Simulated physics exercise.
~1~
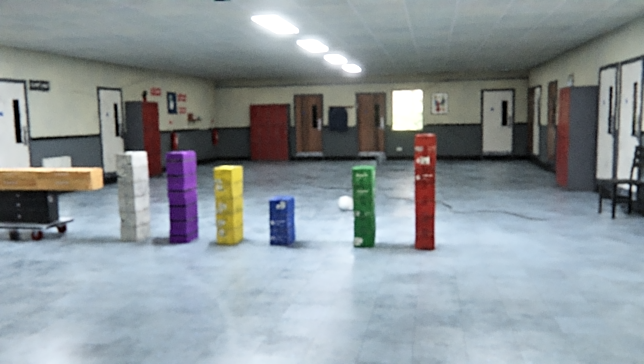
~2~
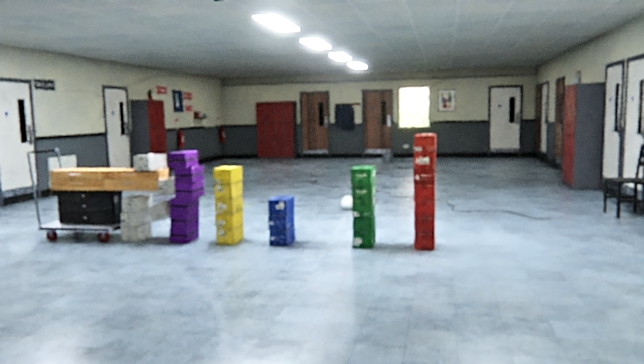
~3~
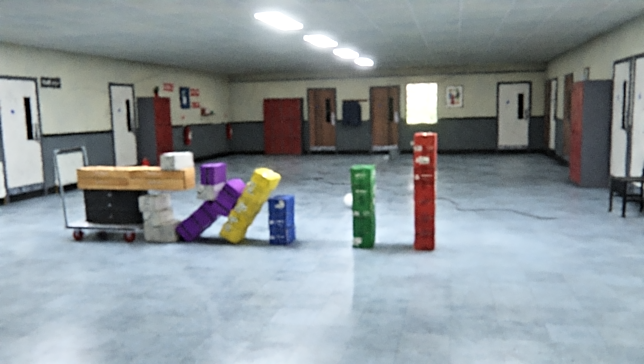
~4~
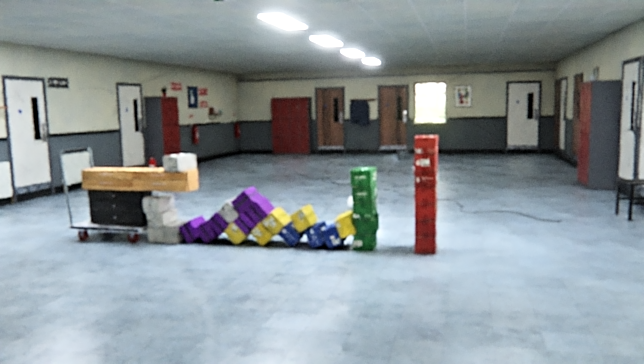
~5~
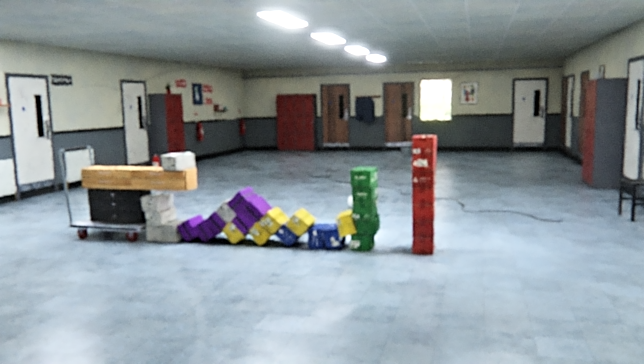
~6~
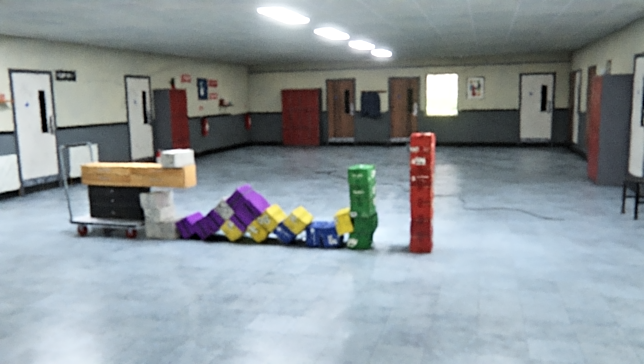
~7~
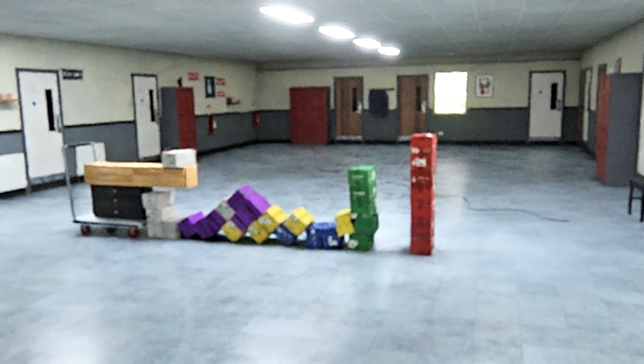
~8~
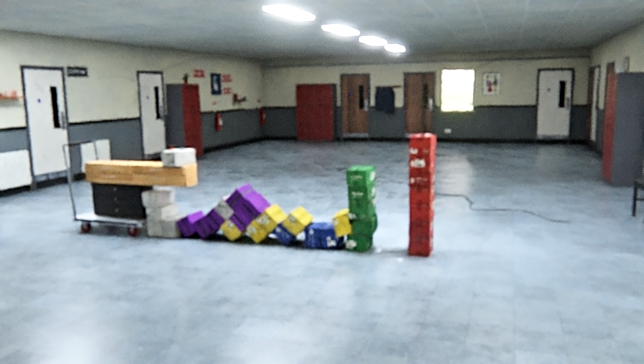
A trolley hits the pale pile, toppling purple, yellow and blue; green and red stand.
